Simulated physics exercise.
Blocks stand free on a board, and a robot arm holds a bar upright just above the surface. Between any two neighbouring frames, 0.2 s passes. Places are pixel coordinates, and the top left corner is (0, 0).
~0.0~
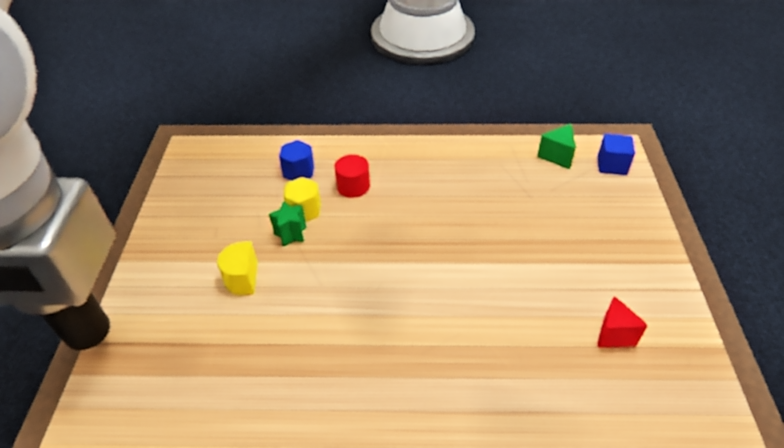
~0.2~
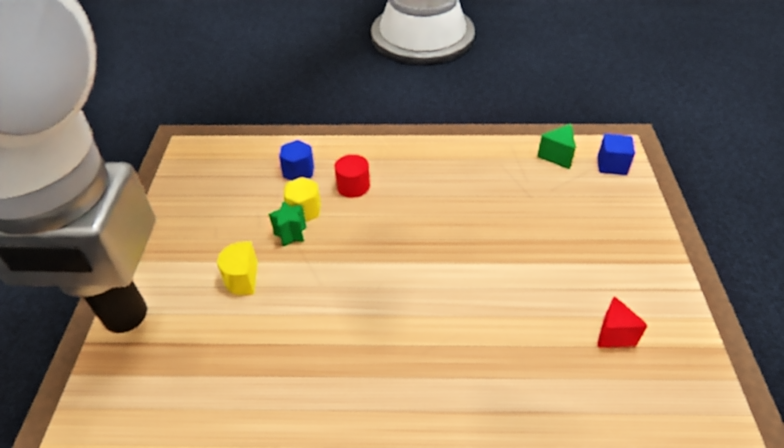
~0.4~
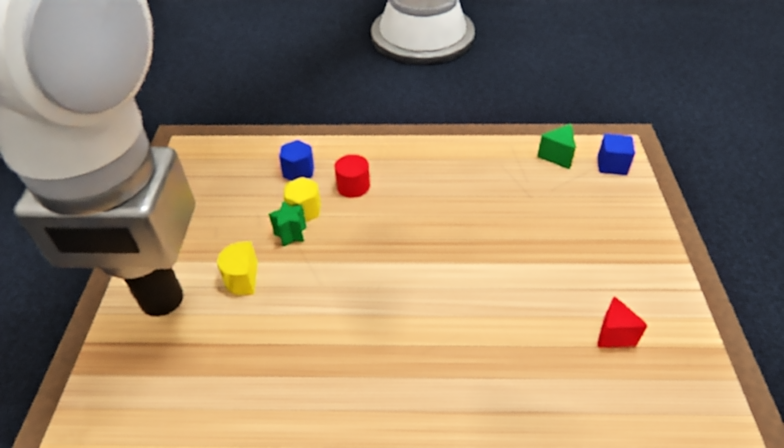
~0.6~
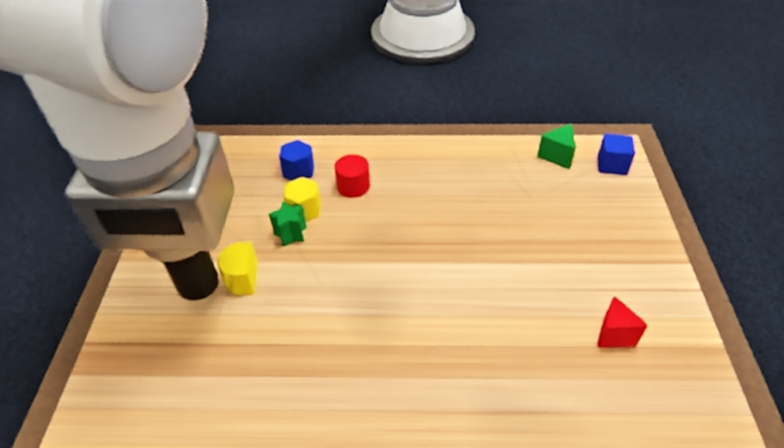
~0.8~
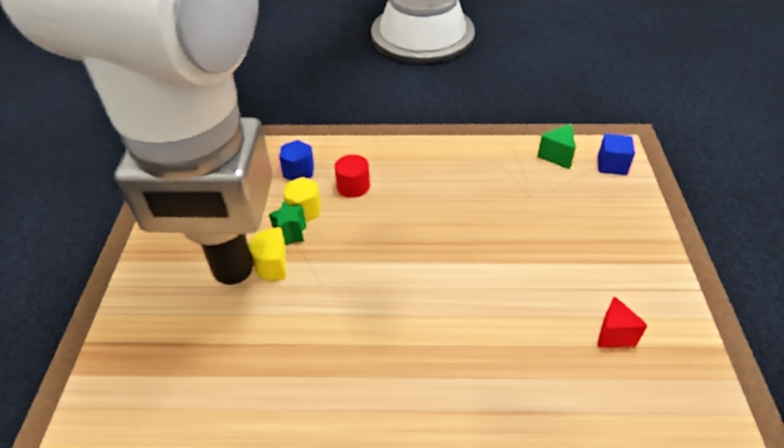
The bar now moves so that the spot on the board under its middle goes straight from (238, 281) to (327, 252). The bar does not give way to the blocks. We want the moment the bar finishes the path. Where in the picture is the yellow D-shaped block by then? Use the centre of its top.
The middle of its top is at (351, 210).
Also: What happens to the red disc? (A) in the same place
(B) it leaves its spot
That would be A.
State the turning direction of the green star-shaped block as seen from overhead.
Bird's-eye view: Counterclockwise.
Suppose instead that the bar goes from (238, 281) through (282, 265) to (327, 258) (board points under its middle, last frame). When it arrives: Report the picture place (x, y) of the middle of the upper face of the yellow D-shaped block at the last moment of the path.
The top centre is at (349, 215).
What follows on the original path. Halfway along, bar at (281, 255); yellow D-shaped block at (312, 228), turned 15° anticlockwise; green star-shaped block at (294, 210), turned 25° anticlockwise; yellow six-sided block at (301, 187).
At the end, bar at (326, 240); yellow D-shaped block at (351, 211), turned 40° anticlockwise; green star-shaped block at (295, 210), turned 30° anticlockwise; yellow six-sided block at (301, 187); red disc in place.
